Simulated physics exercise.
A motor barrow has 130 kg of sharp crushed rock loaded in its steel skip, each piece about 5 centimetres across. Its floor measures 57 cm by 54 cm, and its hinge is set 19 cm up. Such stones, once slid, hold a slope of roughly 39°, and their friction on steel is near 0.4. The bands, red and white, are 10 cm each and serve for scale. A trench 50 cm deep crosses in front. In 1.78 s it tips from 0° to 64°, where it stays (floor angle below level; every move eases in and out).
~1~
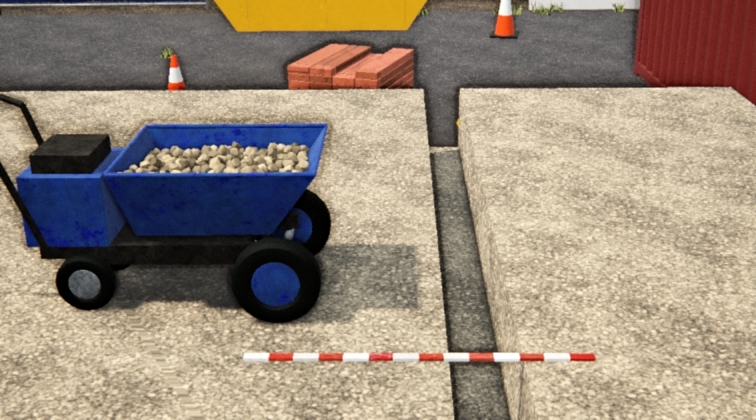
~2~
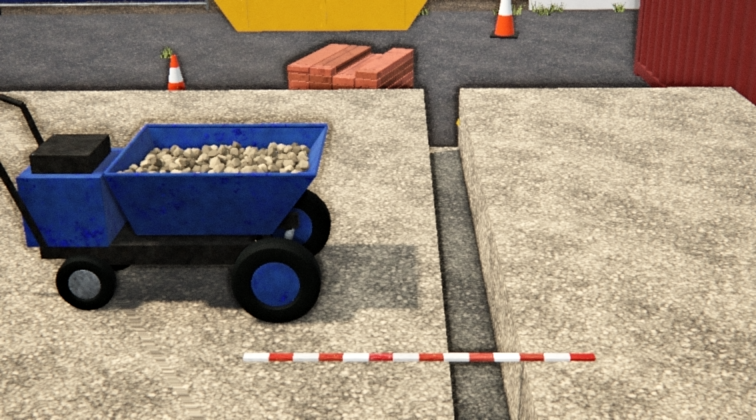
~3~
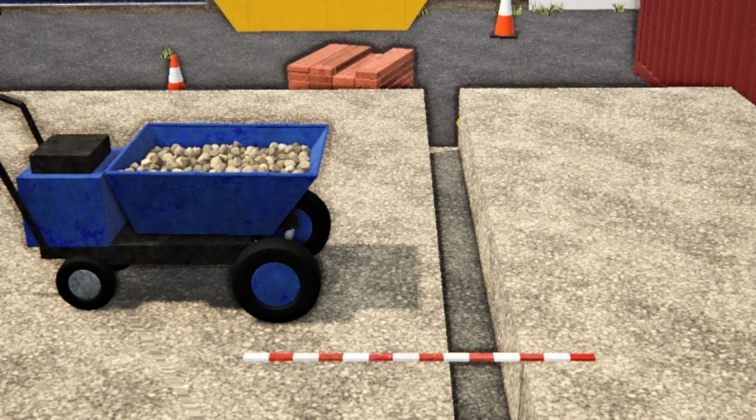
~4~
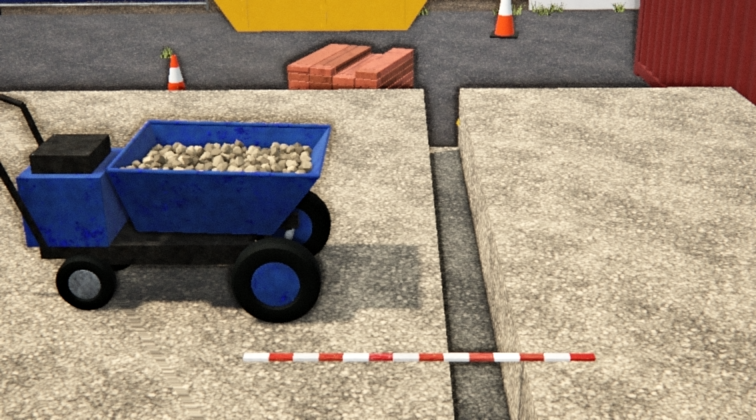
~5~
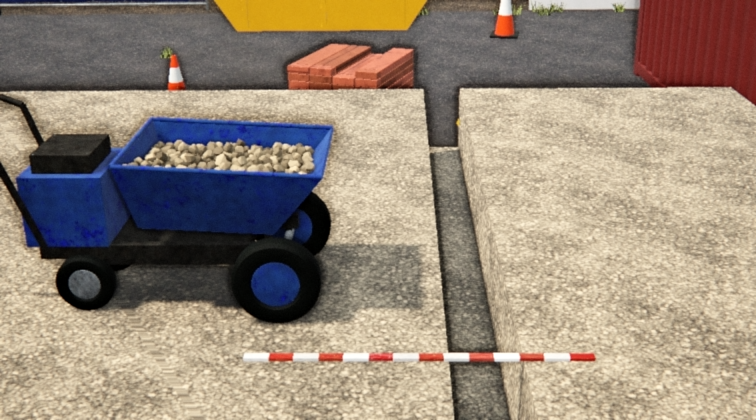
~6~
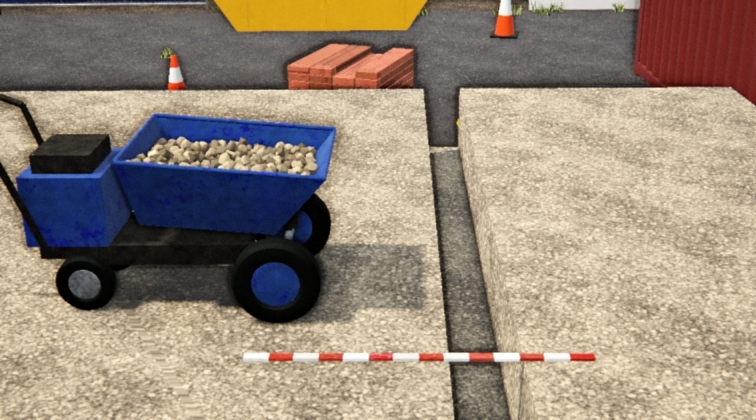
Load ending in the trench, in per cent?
28 per cent.
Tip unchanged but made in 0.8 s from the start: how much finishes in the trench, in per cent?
Close to 40 percent, then.
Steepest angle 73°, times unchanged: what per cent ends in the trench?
It comes out at about 50 percent.
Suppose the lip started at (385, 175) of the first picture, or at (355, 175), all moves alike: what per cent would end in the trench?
The first start gives about 45 per cent, the second about 45.
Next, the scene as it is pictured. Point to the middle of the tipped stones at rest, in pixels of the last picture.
Their middle is at about (457, 369).
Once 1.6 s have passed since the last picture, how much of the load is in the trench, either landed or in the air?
Some 0 per cent.
Then, 1.0 s after the last picture the floor is at 54°, 100 % in the skip; the foremost stones are at (378, 229).
Then, 1.6 s after the last picture the floor is at 64°, 92 % in the skip, 7 % short of the trench, 1 % in the trench; the foremost stones are at (471, 325).
Then, 1.9 s after the last picture the floor is at 64°, 72 % in the skip, 16 % short of the trench, 12 % in the trench; the foremost stones are at (503, 394).
Then, 3.9 s after the last picture the floor is at 64°, 52 % in the skip, 20 % short of the trench, 28 % in the trench; the foremost stones are at (500, 390).
